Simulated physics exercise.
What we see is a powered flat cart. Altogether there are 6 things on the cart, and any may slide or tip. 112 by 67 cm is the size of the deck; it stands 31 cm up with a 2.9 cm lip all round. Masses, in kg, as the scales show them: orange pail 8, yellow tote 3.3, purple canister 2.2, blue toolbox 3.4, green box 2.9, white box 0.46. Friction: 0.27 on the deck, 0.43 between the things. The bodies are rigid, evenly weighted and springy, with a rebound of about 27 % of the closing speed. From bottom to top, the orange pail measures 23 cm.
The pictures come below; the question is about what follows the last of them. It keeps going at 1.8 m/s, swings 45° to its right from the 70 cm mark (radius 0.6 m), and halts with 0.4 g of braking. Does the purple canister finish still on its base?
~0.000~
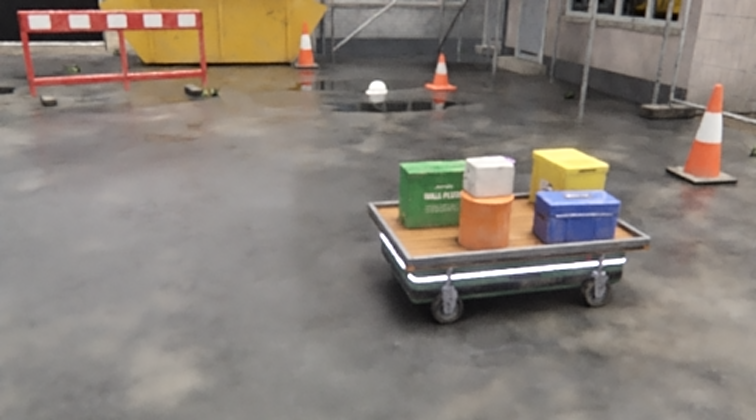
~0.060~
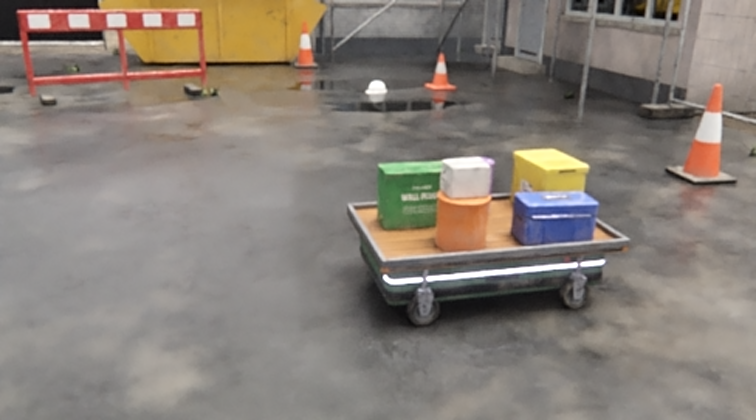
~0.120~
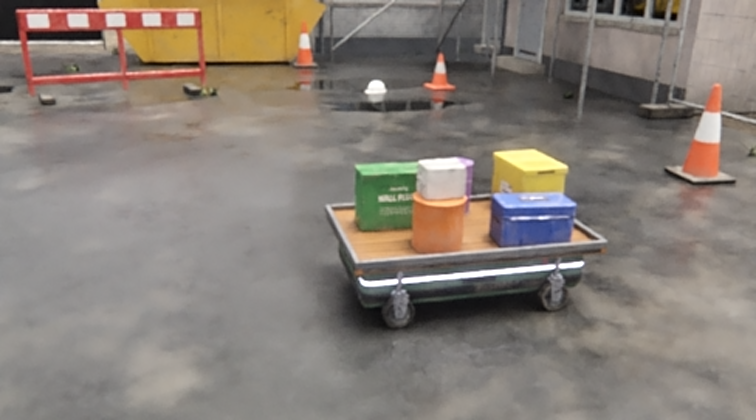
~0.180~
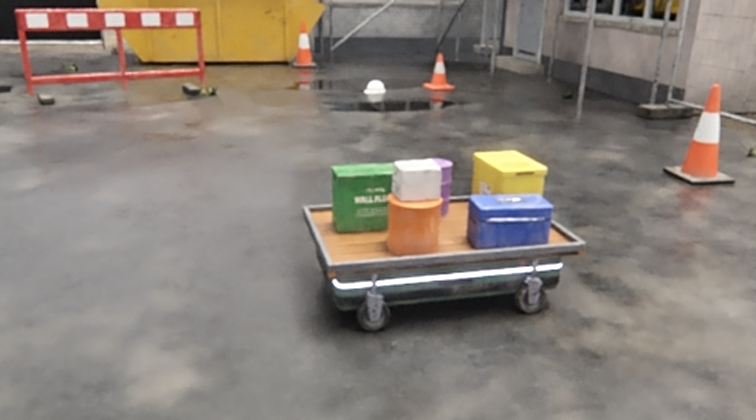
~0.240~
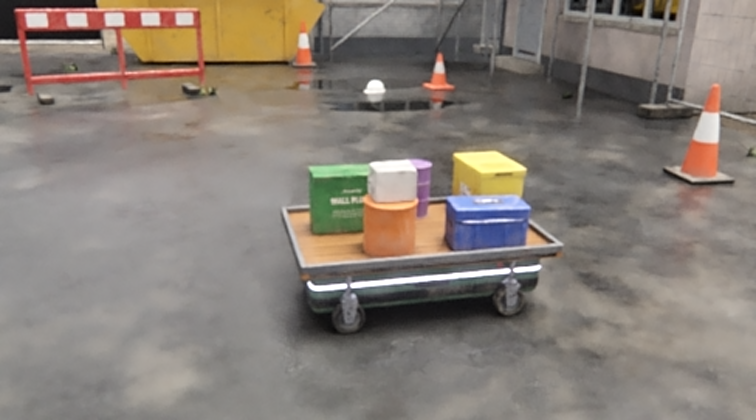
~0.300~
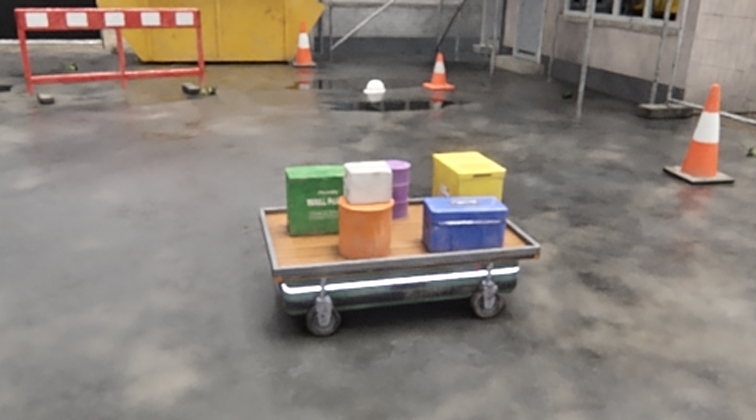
Yes, it stays on its base.
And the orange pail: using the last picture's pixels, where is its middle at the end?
I'd put it at around (125, 154).
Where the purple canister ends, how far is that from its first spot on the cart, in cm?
Roughly 44 cm.
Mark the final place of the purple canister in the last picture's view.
It comes to a stop close to (124, 162).
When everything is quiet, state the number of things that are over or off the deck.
2.
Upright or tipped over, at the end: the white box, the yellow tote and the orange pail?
Outcome noted - the white box ends up fallen, the yellow tote survives without falling, the orange pail survives without falling.
After 0.70 s, cart has run 126 cm, turned 38°; white box now off the deck; purple canister moved 23 cm near (258, 190); green box 25° off upright.
After 1.10 s, cart has run 182 cm, turned 45°; green box now off the deck; purple canister moved 32 cm near (160, 171); orange pail moved 28 cm.
In the end (1.9 s), off the deck and tipped over, green box and white box; not toppled but over 10 cm from the start, orange pail, yellow tote, purple canister and blue toolbox. In the last view, purple canister near (124, 162).
